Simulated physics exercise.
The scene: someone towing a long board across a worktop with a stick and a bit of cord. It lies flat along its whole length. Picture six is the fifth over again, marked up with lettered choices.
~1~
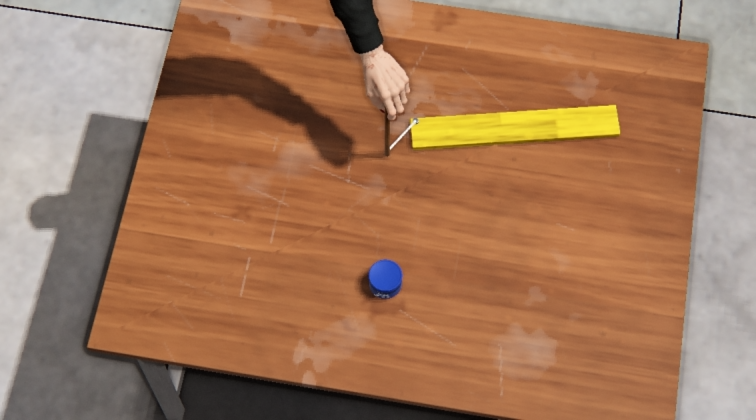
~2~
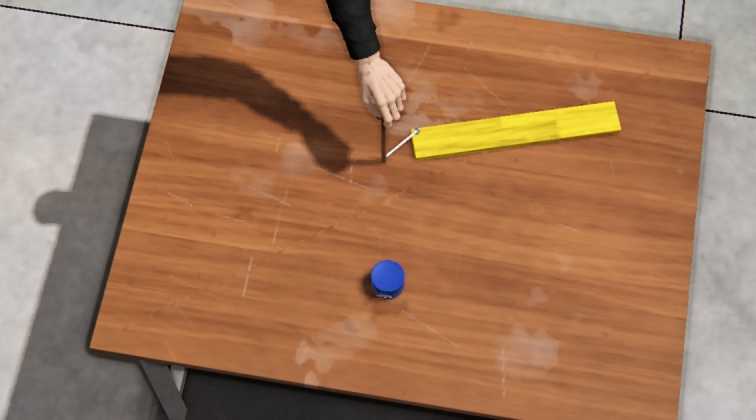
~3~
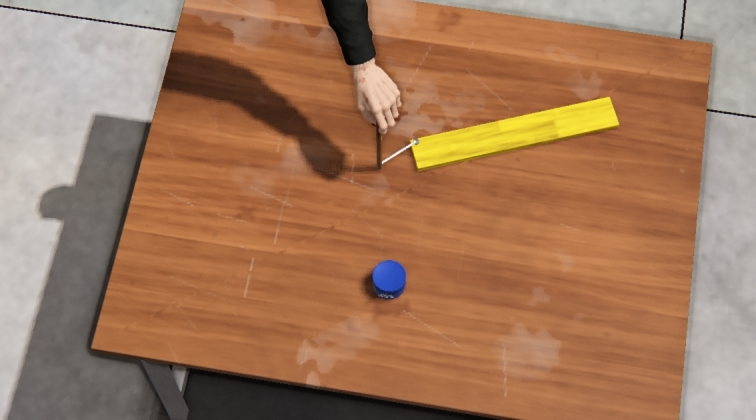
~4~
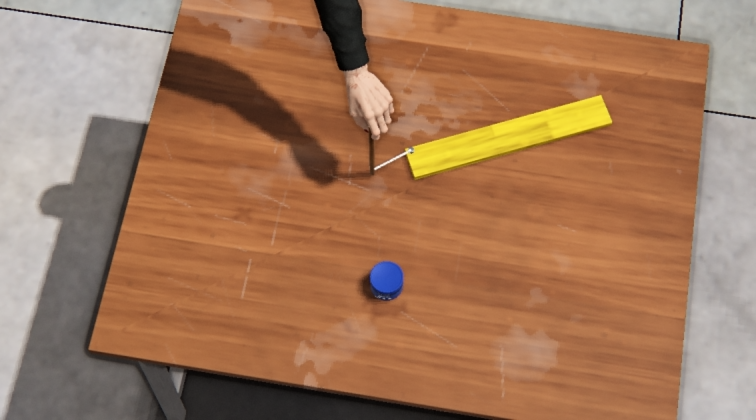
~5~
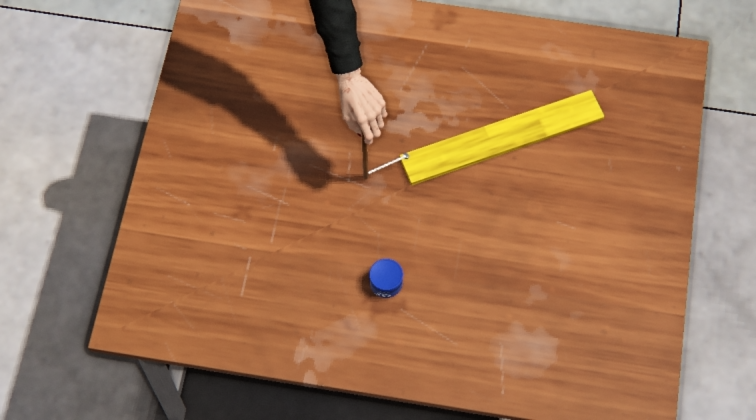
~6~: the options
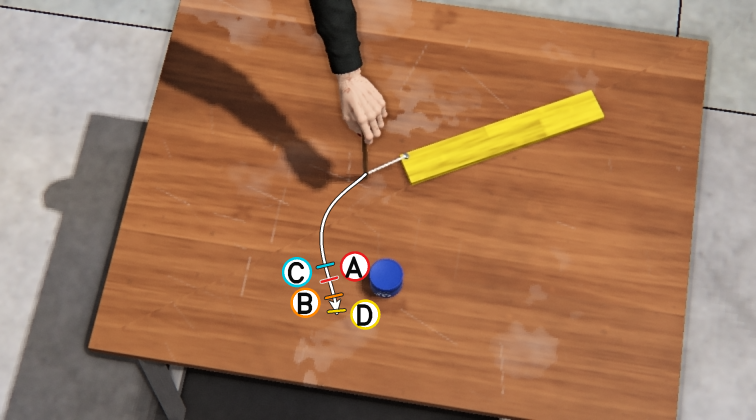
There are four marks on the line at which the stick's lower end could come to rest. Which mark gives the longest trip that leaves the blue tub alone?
A.
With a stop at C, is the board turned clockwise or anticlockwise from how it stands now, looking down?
For that mark, anticlockwise.
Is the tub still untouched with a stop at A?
Yes.
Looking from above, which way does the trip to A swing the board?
Anticlockwise.
On the copy, A at (329, 280); B at (334, 296); C at (325, 266); D at (337, 311); the route from (366, 174) via (321, 239) to (337, 313).
On A. First, foot of the stick (333, 205), middle of the board (466, 151).
Then, foot of the stick (321, 244), middle of the board (442, 167).
Finally, foot of the stick (329, 281), middle of the board (430, 182); nothing has been touched.
By contrast, B is too far, the tub has been hit; C is safe but short; D is too far, the tub has been hit.
